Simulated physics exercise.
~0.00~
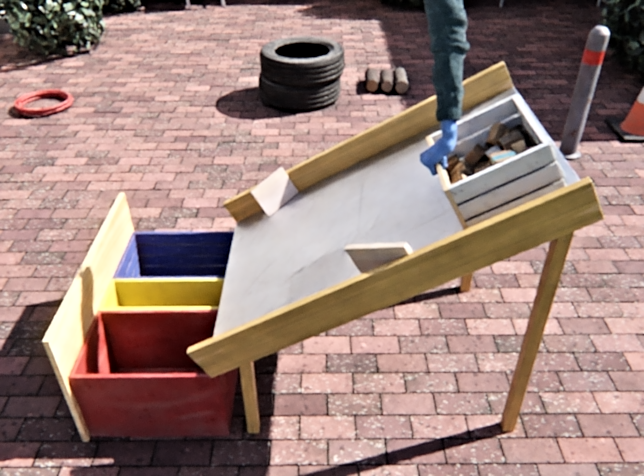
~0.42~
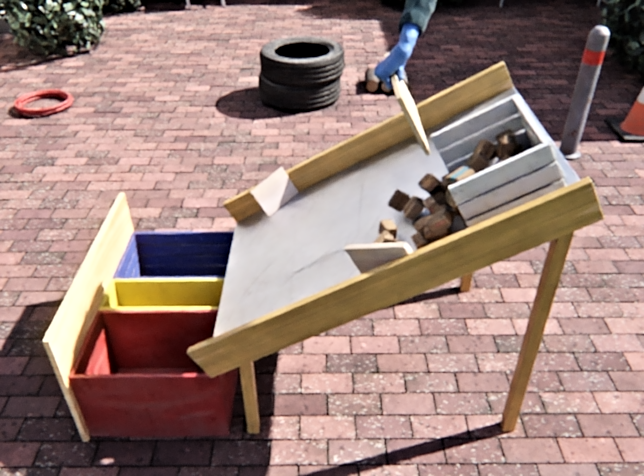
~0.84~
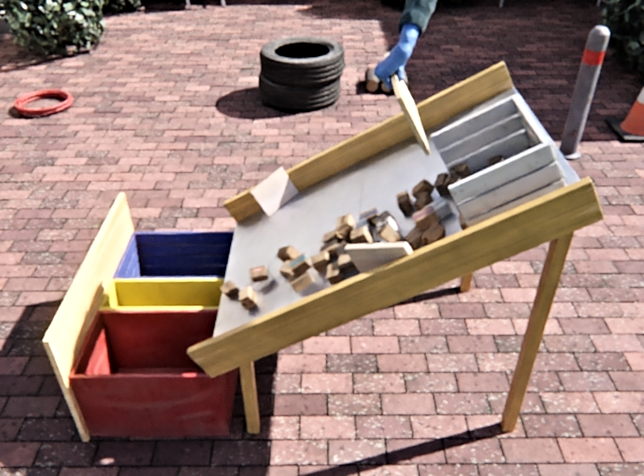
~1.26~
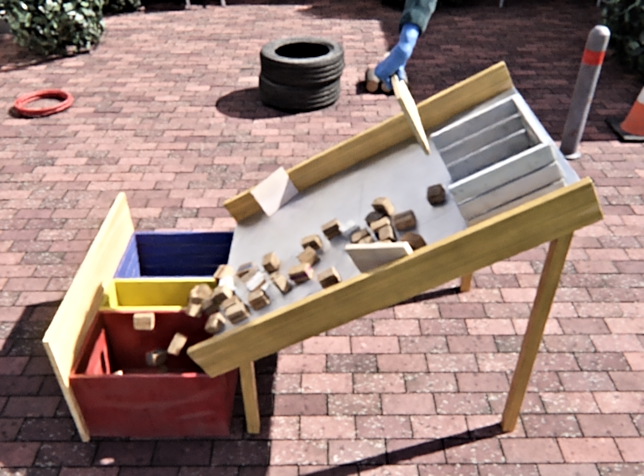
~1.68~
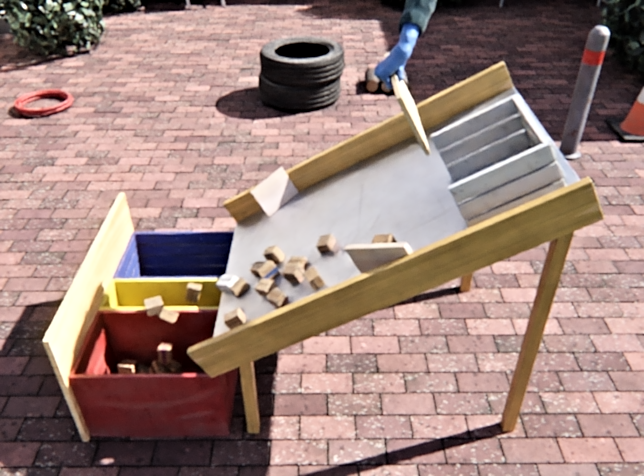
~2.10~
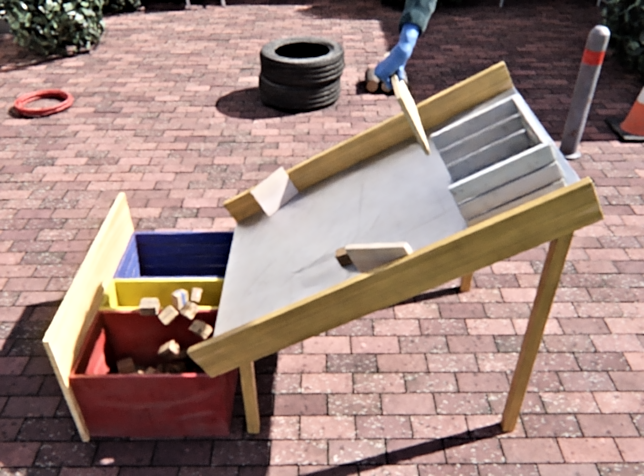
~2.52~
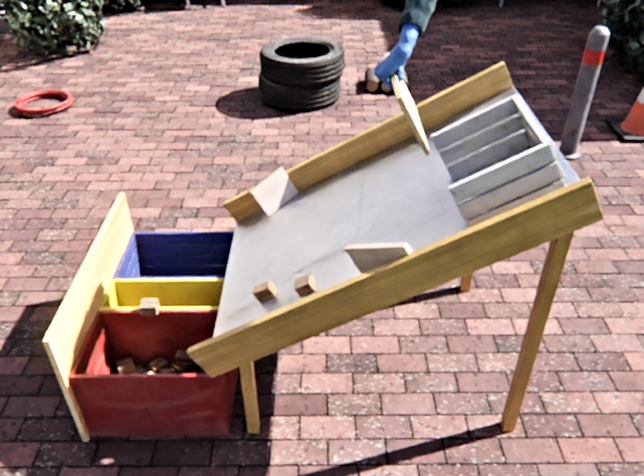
Brick courtyard, gloved hand lifting a gate from a white pen, small blocks tumbling down a sloping table into red and yellow bins.
